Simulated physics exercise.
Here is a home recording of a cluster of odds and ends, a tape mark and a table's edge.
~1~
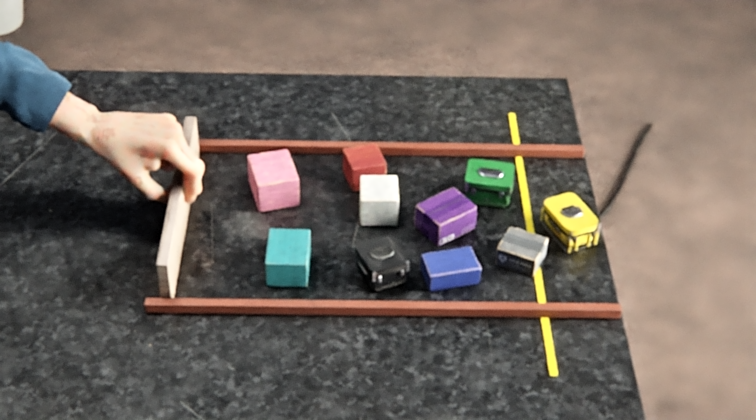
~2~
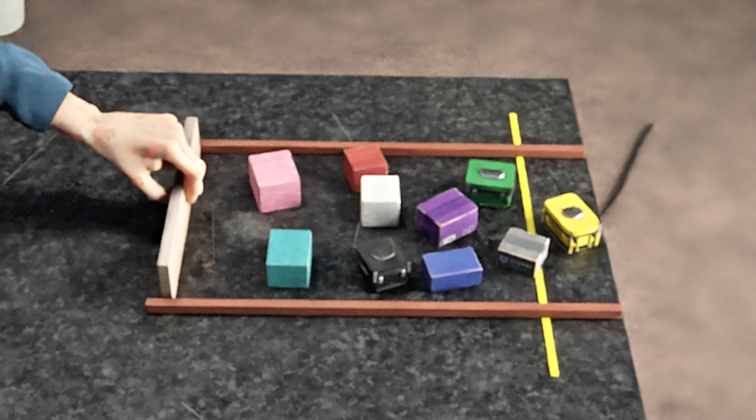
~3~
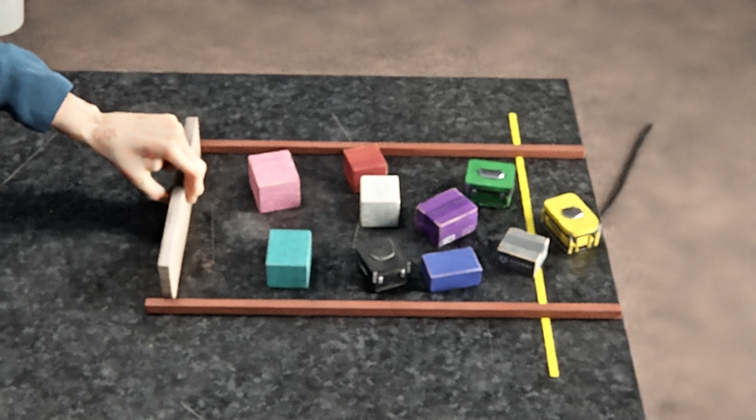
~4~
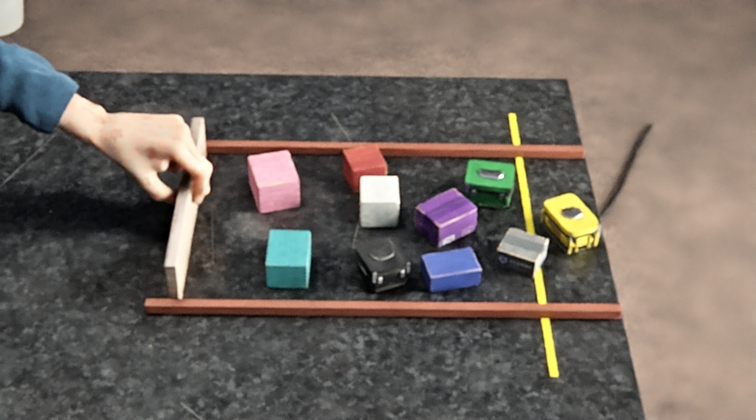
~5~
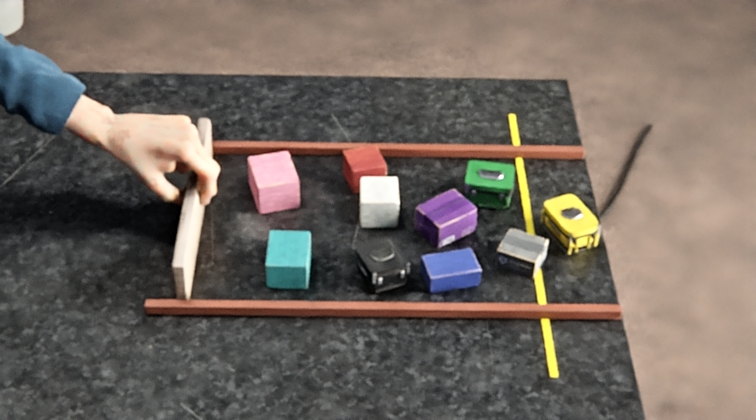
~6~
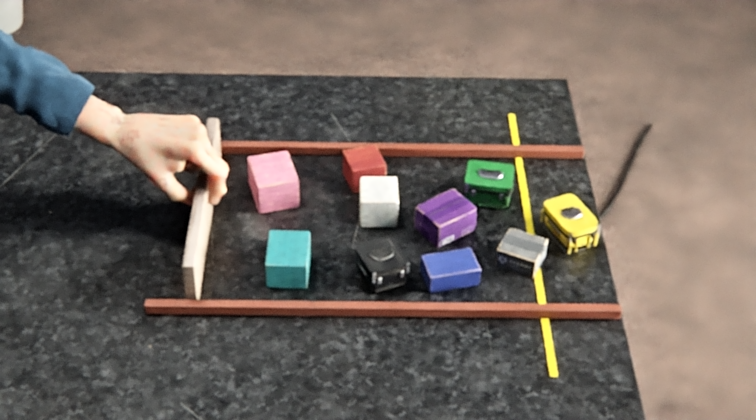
In this clip, a hand holds a wooden board upright at the left of coloured blocks and small cases between two reddish strips, then slides it slightly right, while the objects near the yellow tape line stay still.
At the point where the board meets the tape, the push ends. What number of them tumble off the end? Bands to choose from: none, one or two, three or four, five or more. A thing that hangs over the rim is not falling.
Final answer: Three or four.
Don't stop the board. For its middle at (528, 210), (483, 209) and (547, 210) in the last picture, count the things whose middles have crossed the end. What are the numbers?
Over the end: 3, 0, 6.
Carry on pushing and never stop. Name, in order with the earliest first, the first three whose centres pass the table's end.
They are the blue block, then the grey box, then the yellow case.
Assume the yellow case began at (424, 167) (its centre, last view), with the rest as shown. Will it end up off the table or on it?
From that start the object is safe.
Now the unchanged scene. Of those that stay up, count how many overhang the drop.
That'd be 3.
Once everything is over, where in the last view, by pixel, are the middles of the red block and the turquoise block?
Taking them in turn, first comes (538, 159), then (559, 263).
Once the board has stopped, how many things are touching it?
The count in contact is 4.
A little later, none off yet; yellow case at rest near (569, 224); grey box at rest near (522, 253); green case at rest near (489, 185).
Next, none off yet; yellow case at rest near (569, 224); grey box moving near (526, 251); green case at rest near (489, 185).
Later still, none off yet; yellow case shifted a little near (580, 219); grey box shifted well along near (591, 258); green case shifted about its own width near (543, 183).
When it is over, the number that fall off is three or four; down, blue block, grey box and yellow case.
